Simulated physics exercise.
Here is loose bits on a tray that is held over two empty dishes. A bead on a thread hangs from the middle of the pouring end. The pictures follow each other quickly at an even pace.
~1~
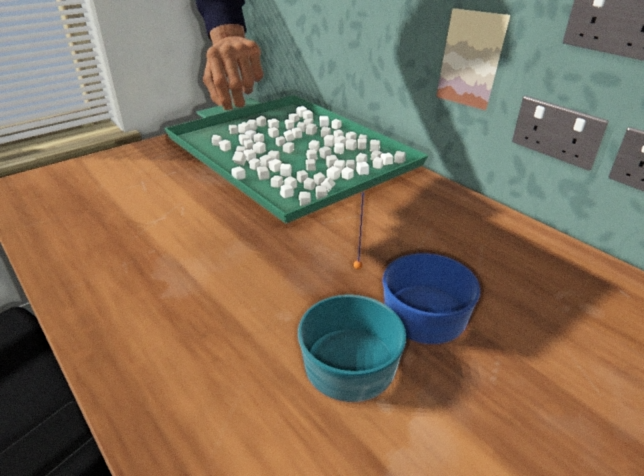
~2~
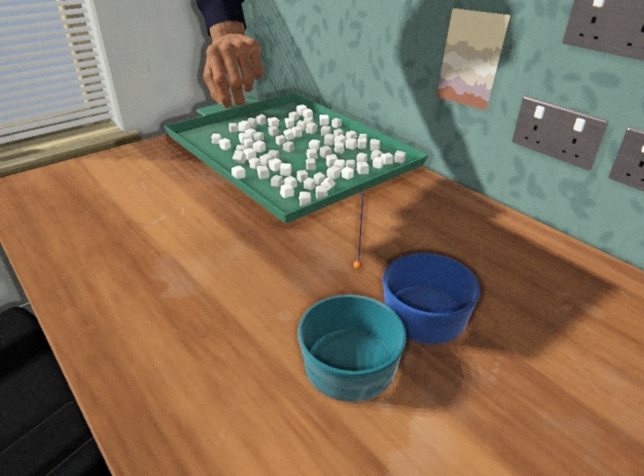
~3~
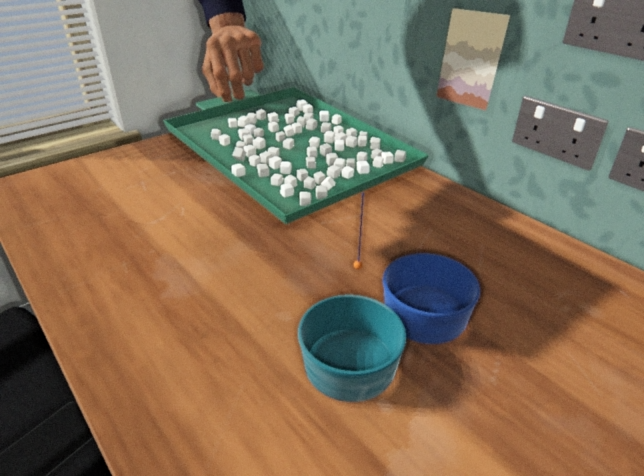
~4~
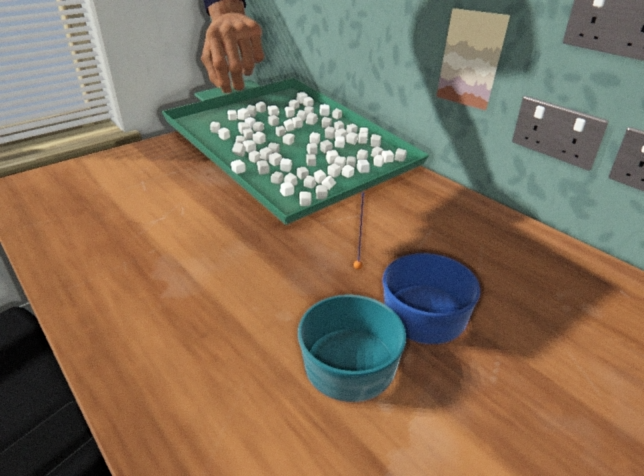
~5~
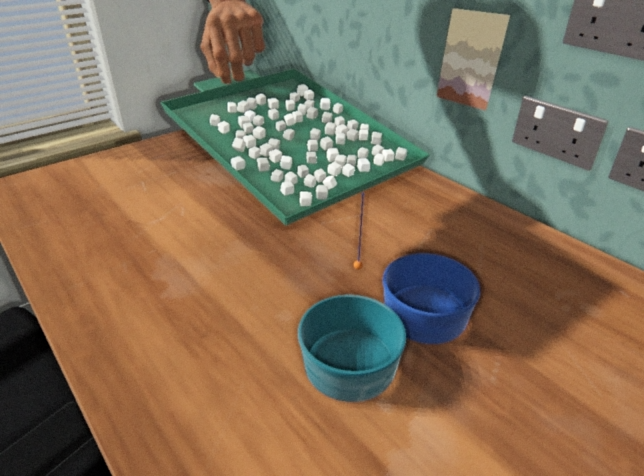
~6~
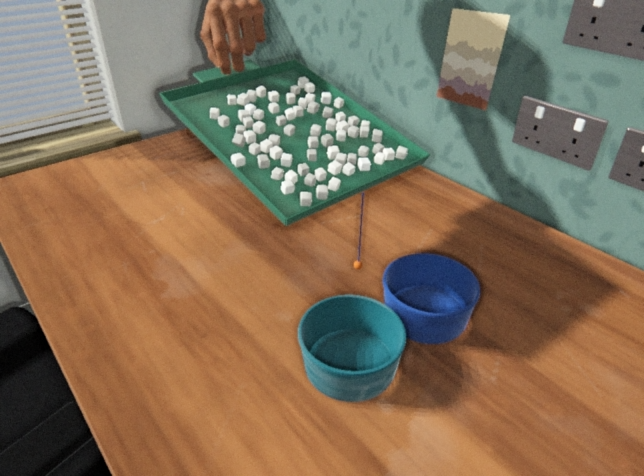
A green tray scattered with white sugar cubes is held above a wooden worktop, seen from above at an angle, with a patterned green wall, sockets and a small picture behind. Below its near end, an orange bead hangs on a thread beside two empty dishes, teal at left and blue at right. The hand at the far end slowly raises it, tilting the tray slightly, while the camera stays still.
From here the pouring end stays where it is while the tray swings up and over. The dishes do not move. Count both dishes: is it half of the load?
They take more than half between them.
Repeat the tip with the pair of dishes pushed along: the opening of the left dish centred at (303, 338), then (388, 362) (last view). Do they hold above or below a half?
In turn: The larger part; not half.
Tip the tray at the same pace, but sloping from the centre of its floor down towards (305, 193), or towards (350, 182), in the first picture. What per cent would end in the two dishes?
First some 50, then 90 per cent.
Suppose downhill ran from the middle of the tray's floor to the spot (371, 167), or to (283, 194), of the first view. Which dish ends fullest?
First the right one, then the dish on the left.
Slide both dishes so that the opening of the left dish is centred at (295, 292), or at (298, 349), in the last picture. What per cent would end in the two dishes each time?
Near 10 % and 70 %.
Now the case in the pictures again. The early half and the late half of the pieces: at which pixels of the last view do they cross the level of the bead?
Early half (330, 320), late half (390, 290).
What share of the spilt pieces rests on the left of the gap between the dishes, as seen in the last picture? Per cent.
About 60 per cent.
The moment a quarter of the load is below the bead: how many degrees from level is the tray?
Roughly 105°.
Shortly afterwards, tray tipped steeply; the whole lot on the tray.
Next, tray tipped right over; all but a few on the tray; only a few in the left dish; only a few in the right dish.
Some moments later, tray tipped past a quarter turn; near a third in the left dish; near a third in the right dish; near a third outside both.
In the end, tray tipped past a quarter turn; near a third in the left dish; near a third in the right dish; near a third outside both.
